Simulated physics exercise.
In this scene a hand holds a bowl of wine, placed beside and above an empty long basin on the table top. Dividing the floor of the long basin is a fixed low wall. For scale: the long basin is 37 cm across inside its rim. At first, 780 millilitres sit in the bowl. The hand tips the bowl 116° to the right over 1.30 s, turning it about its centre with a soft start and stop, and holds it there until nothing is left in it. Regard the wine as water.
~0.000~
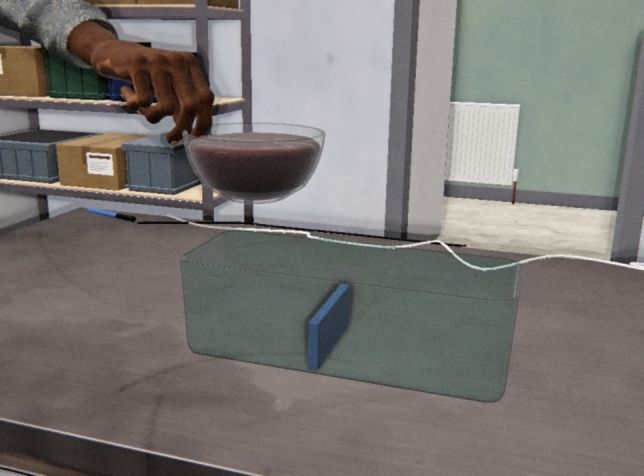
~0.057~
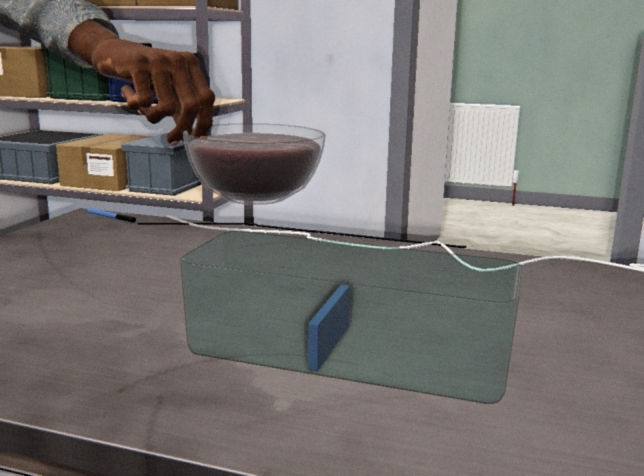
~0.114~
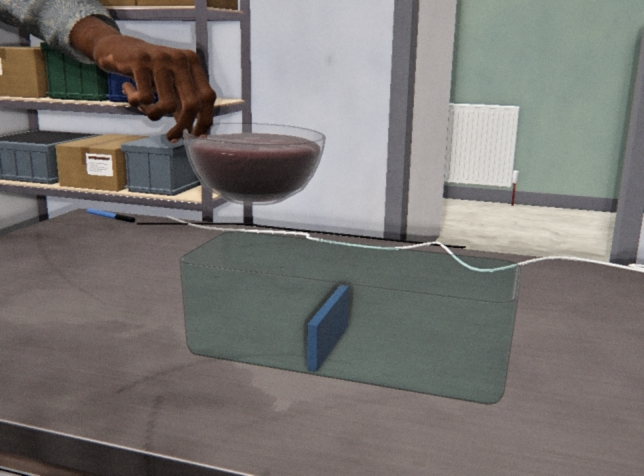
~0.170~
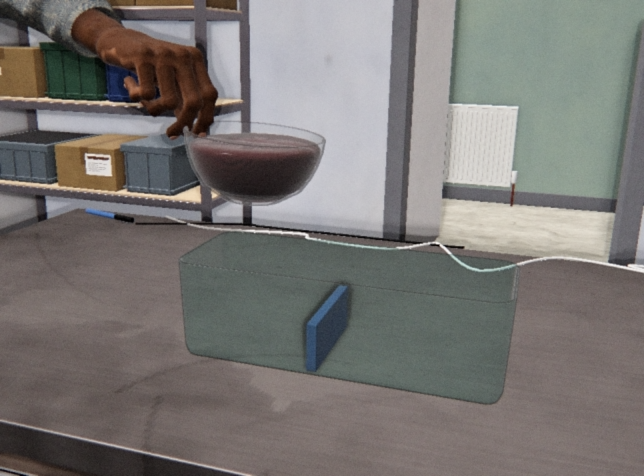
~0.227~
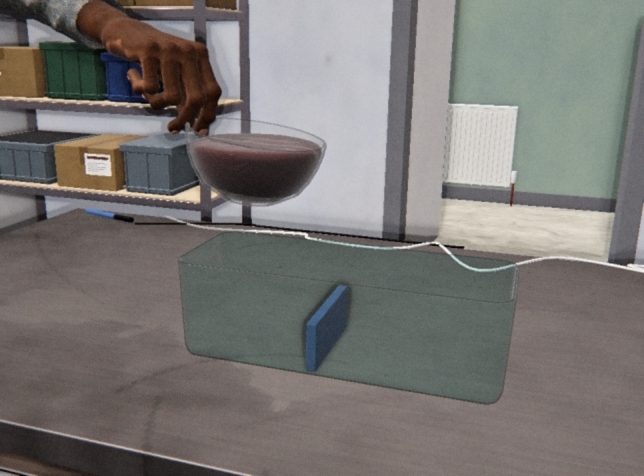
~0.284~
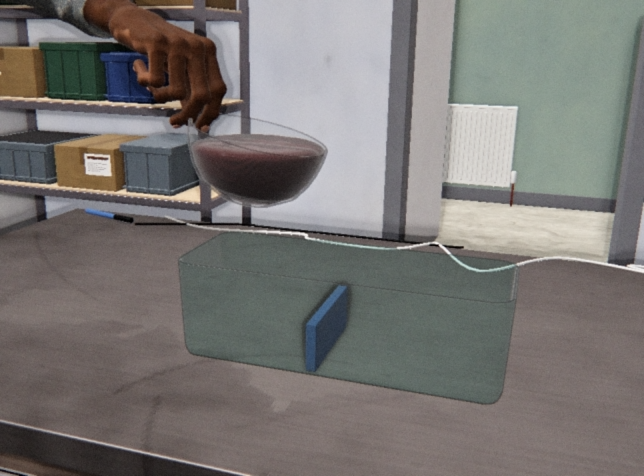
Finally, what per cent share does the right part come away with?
Roughly 84 per cent.
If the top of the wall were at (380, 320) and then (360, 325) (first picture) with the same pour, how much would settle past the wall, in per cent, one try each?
Around 30 and 60 percent, in that order.
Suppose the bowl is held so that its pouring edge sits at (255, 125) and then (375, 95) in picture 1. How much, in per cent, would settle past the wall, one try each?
Try 1: 5 %; try 2: 95 %.
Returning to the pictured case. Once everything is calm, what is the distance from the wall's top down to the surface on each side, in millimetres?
The left comes to roughly 50 mm and the right to roughly 30 mm.
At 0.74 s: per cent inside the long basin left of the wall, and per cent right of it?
1 on the left, 38 on the right, roughly.
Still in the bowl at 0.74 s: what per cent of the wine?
At that time about 34 in a hundred parts are still held.
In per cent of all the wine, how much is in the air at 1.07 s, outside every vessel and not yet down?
Around 1 percent of the liquid.
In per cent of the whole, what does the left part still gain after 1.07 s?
That works out to roughly 1 per cent of the whole.
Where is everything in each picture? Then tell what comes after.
In the first frame, it leans 0°; its right rim is at (320, 138); the wine meets the walls at (198, 138) and (319, 146); the long basin's rim runs from (203, 245) to (519, 282); the wall's top is at (331, 304).
In the second frame, it leans 1°; its right rim is at (321, 139); the wine meets the walls at (198, 138) and (319, 147).
In the third frame, it leans 2°; its right rim is at (321, 142); the wine meets the walls at (199, 138) and (319, 148).
In the fourth frame, it leans 5°; its right rim is at (321, 145); the wine meets the walls at (199, 138) and (320, 150).
In the fifth frame, it leans 9°; its right rim is at (322, 150); the wine meets the walls at (200, 138) and (321, 150).
In the sixth frame, it leans 13°; its right rim is at (323, 156); the wine meets the walls at (202, 139) and (324, 151).
By 0.74 s the tilt is 70° and 34 per cent is still to pour, 1 is left of the wall and 38 right of it.
By 1.07 s the tilt is 107° and 0 per cent is still to pour, 15 is left of the wall and 84 right of it.
By 1.42 s the tilt is 116° and 0 per cent is still to pour, 16 is left of the wall and 84 right of it.
By 1.80 s the tilt is 116° and 0 per cent is still to pour, 16 is left of the wall and 84 right of it.
At rest 16 per cent lies left of the wall, 84 right of it and 0 outside.
